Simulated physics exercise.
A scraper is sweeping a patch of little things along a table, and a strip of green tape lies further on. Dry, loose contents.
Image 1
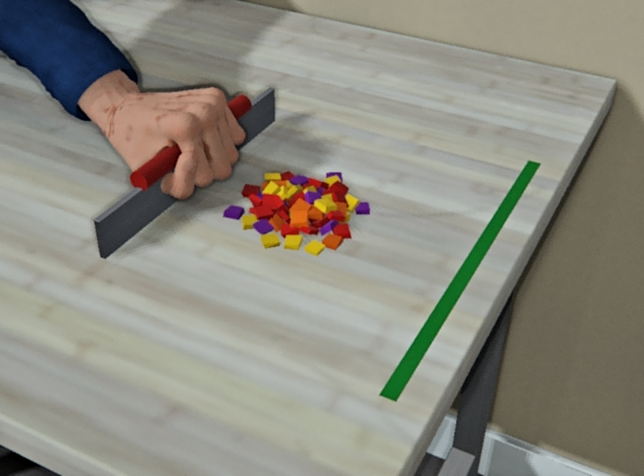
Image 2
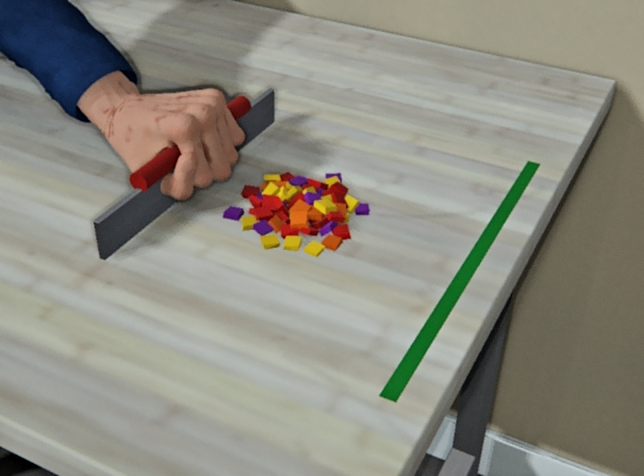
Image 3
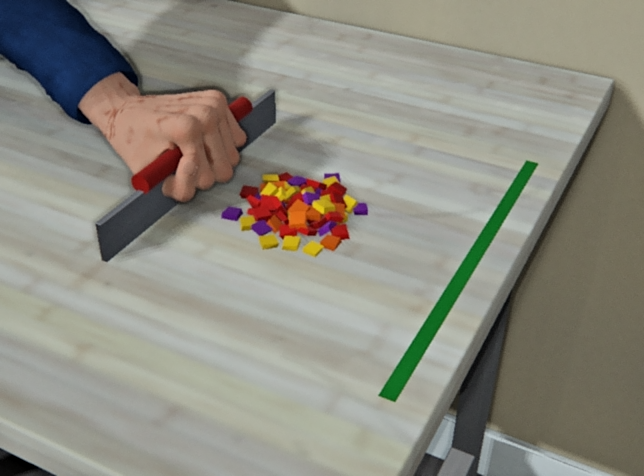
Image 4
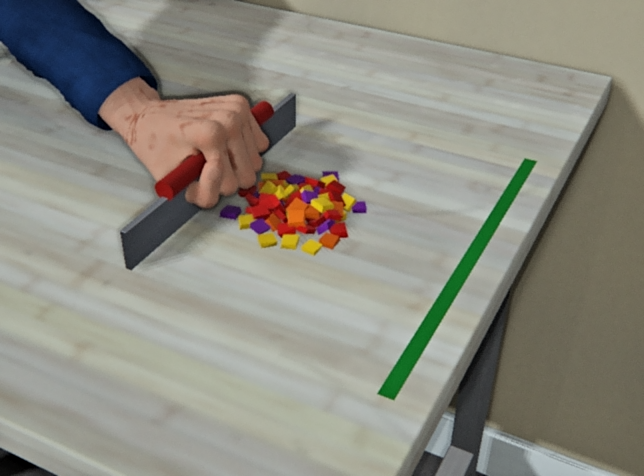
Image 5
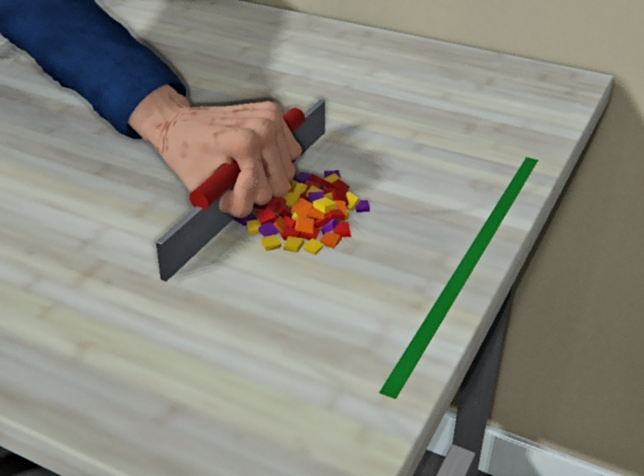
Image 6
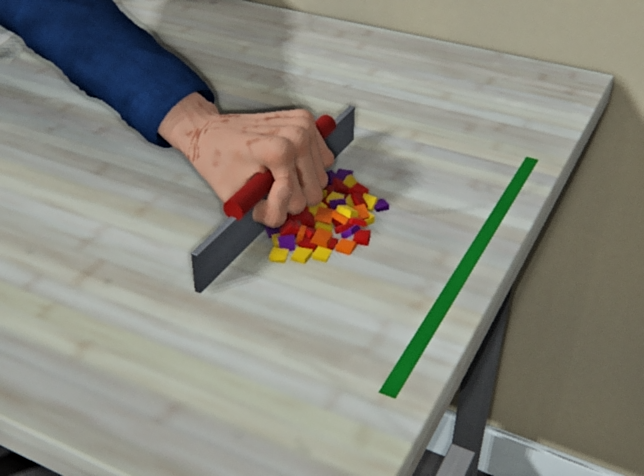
To begin with, a hand grips the red handle of a gray scraper, resting still on a pale wooden table beside a heap of colorful mosaic tiles, with green tape further right. The hand then slides the scraper rightward up to the heap, and pushes the tiles a short way toward the tape.
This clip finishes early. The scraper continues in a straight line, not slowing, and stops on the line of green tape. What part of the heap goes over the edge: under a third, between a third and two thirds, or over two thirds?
The table is going to keep below a third of it.
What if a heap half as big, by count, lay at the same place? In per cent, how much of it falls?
70 per cent, roughly.
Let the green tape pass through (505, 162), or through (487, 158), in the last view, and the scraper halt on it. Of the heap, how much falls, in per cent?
About 40 per cent, then 10 per cent.
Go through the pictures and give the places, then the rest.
The first picture shows scraper near (115, 226), at rest; green tape near (529, 171), about two fingers from the edge; edge at (510, 277); the heap near (297, 206), mosaic tiles.
The second picture shows scraper near (115, 227), at rest.
The third picture shows scraper near (117, 229); the heap near (295, 207).
The fourth picture shows scraper near (141, 236).
The fifth picture shows scraper near (176, 247); the heap near (301, 207), near a quarter pushed along.
The sixth picture shows scraper near (210, 258); green tape near (527, 168); edge at (508, 273); the heap near (324, 217), the whole lot pushed along.
Shortly afterwards, scraper still moving, near (383, 198); heap all on the table, its front near (445, 271).
Next, scraper stopped at the green tape; heap near half over the edge.
Some moments later, scraper stopped at the green tape; heap the bulk over the edge.
In the end, scraper stopped at the green tape; heap the bulk over the edge.
